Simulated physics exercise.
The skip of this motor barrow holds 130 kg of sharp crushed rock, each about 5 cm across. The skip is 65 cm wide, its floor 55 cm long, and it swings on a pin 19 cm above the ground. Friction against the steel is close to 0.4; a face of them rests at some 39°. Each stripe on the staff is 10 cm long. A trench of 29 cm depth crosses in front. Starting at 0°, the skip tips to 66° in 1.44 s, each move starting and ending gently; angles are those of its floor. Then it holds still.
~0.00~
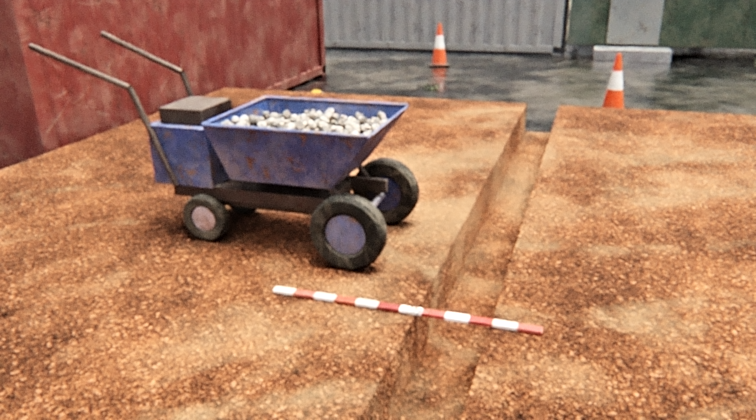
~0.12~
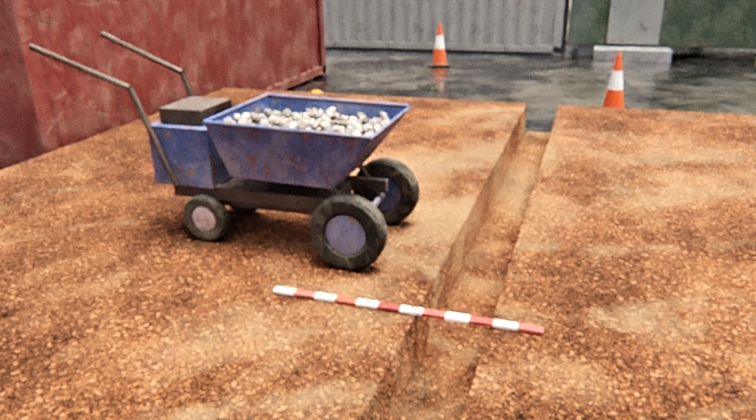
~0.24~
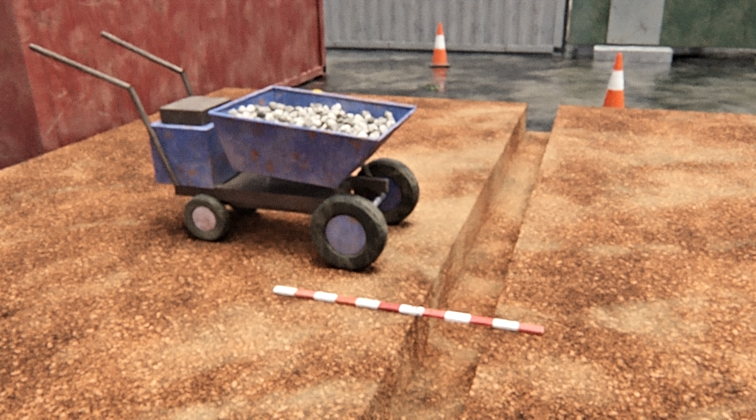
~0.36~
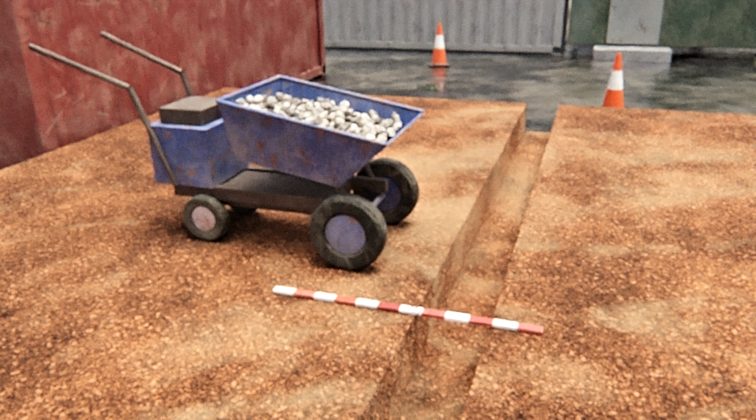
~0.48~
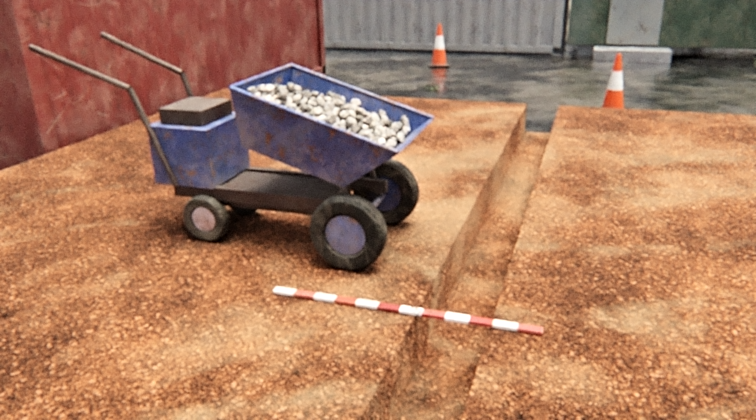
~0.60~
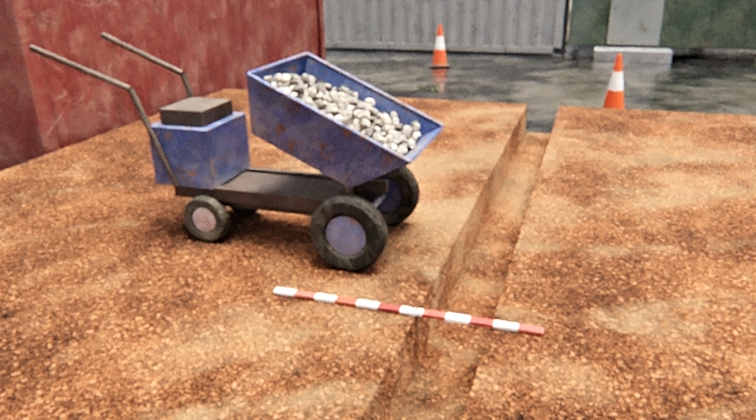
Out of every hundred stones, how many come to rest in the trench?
Some 55 per cent of it.
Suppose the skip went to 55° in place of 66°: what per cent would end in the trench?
It would be near 10 per cent.
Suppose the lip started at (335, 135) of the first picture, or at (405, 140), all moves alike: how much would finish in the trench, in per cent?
About 60 and 30 per cent.
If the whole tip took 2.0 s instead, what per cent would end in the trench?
Then about 60 per cent.
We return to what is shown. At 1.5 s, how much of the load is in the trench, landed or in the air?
Some 10 per cent.
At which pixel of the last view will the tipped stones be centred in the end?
Their middle is at about (488, 294).
After 1.1 s the floor is at 56°; 100 % in the skip; the foremost stones are at (444, 196).
After 1.5 s the floor is at 66°; 89 % in the skip, 11 % in the trench, 1 % past the trench; the foremost stones are at (516, 258).
After 1.9 s the floor is at 66°; 67 % in the skip, 26 % in the trench, 7 % past the trench; the foremost stones are at (580, 266).
After 3.8 s the floor is at 66°; 36 % in the skip, 55 % in the trench, 9 % past the trench; the foremost stones are at (599, 273).
